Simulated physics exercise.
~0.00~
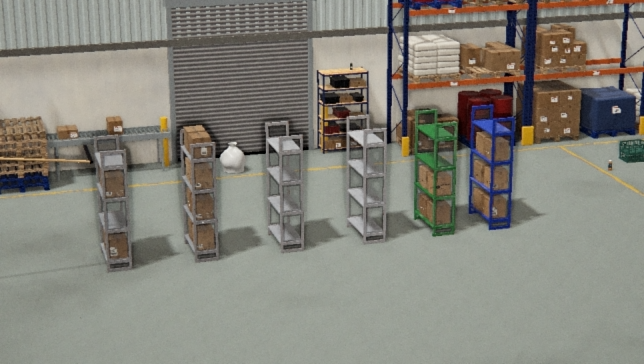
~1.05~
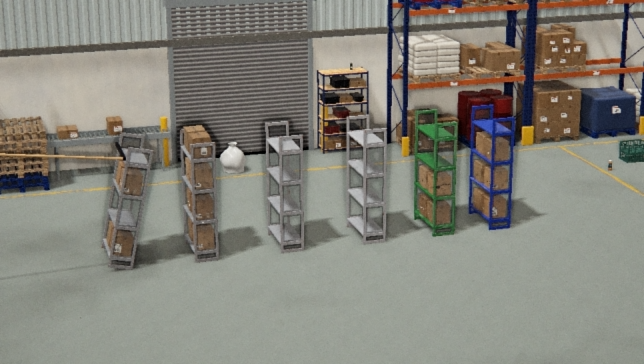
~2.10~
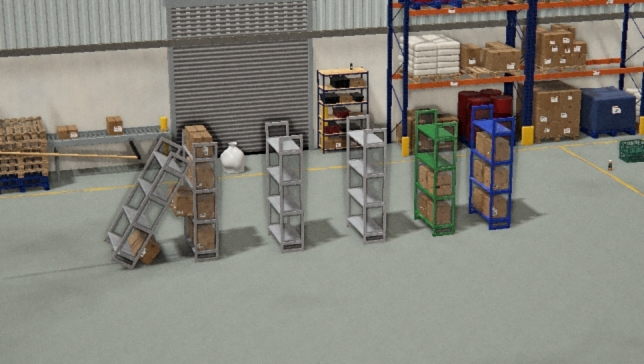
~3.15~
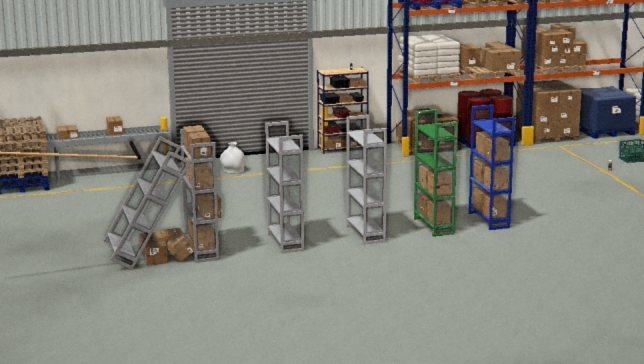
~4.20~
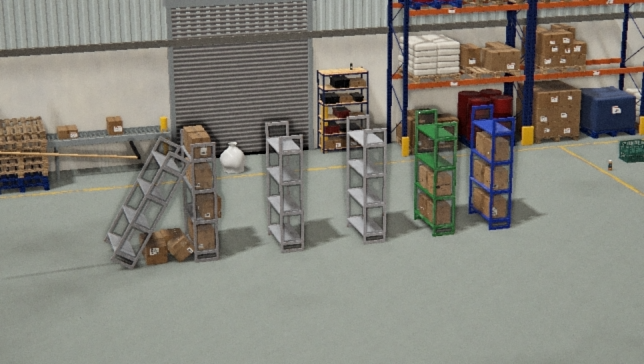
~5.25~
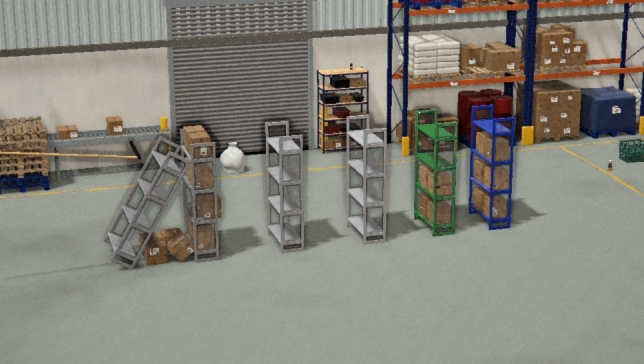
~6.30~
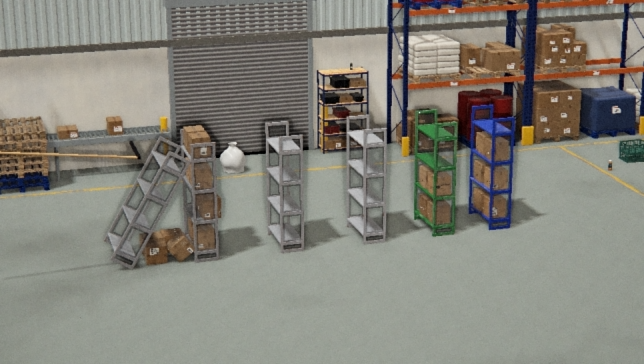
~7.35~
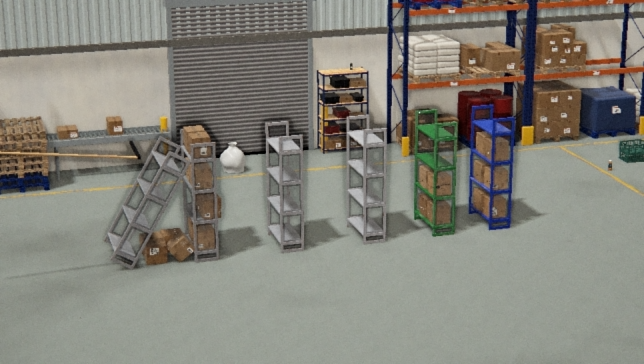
Six open shelf units stood in a row in a warehouse when a pole pushed the leftmost one over to the right; it spilled its boxes and came to rest leaning against the second, while the others, including the green and blue ones, stayed standing.
